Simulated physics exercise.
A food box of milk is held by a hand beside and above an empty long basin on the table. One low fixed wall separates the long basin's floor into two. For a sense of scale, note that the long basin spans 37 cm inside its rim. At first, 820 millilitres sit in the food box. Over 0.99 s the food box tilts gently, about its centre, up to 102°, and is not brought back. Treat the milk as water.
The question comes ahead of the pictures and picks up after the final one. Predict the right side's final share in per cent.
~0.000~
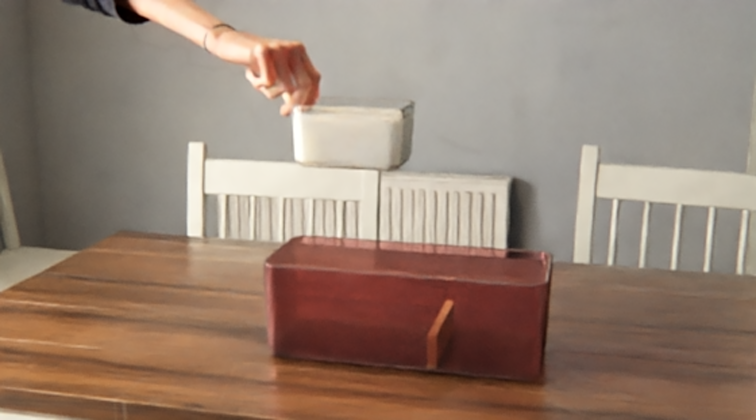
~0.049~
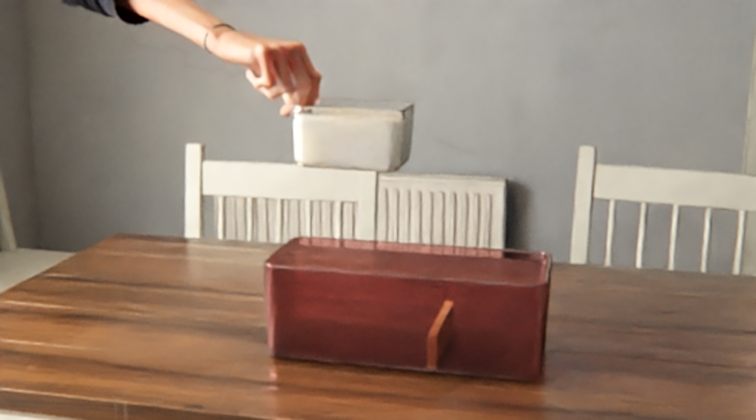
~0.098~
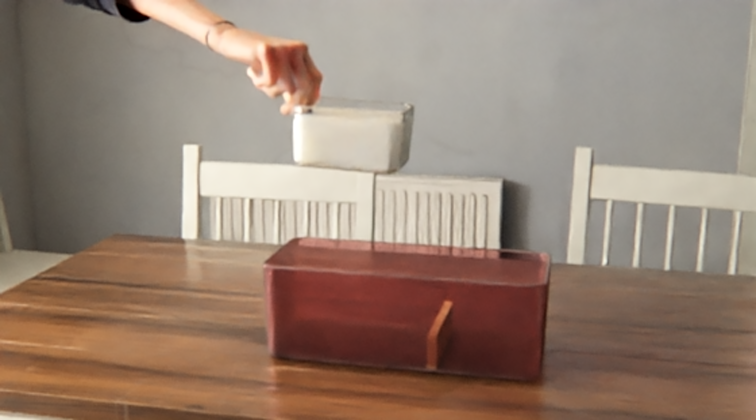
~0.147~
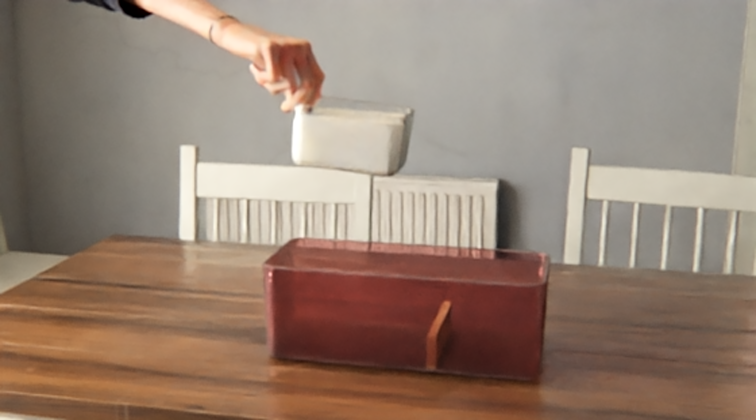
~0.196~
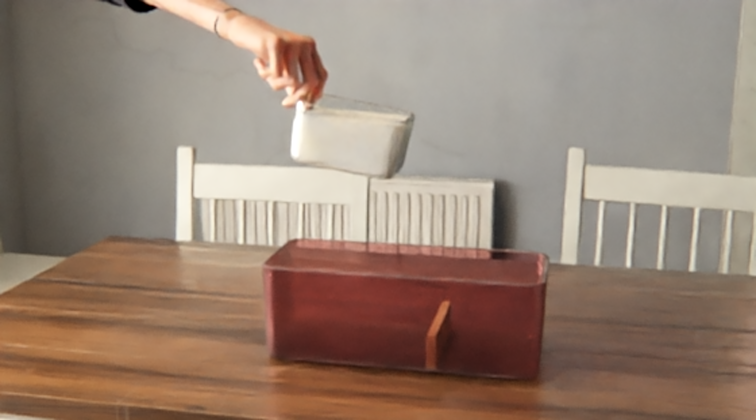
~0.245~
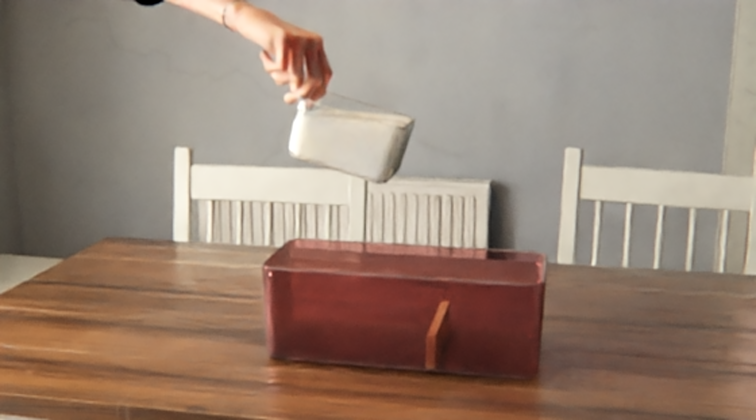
The right side finishes with roughly 71 per cent.
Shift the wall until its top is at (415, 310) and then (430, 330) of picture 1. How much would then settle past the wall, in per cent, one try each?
Try 1: 90 %; try 2: 65 %.
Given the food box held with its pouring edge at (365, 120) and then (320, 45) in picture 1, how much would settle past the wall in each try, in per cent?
The first try gives around 20 percent, the second around 10 percent.
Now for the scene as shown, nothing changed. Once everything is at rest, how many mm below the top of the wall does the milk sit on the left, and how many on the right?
Near 38 mm for the left and near 14 mm for the right.
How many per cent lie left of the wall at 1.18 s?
I'd say near 24 percent.
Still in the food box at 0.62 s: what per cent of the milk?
Still held: Roughly 46 % of the total.
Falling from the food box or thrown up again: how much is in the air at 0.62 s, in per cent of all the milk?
Around 40 percent.
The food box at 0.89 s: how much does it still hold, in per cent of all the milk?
10 per cent or thereabouts.
After 0.62 s the tilt is 70° and 46 per cent is still to pour, 1 is left of the wall and 14 right of it.
After 0.89 s the tilt is 100° and 9 per cent is still to pour, 11 is left of the wall and 71 right of it.
After 1.18 s the tilt is 102° and 1 per cent is still to pour, 25 is left of the wall and 71 right of it.
After 1.49 s the tilt is 102° and 0 per cent is still to pour, 28 is left of the wall and 71 right of it.
In the end 28 per cent lies left of the wall, 71 right of it and 1 outside.
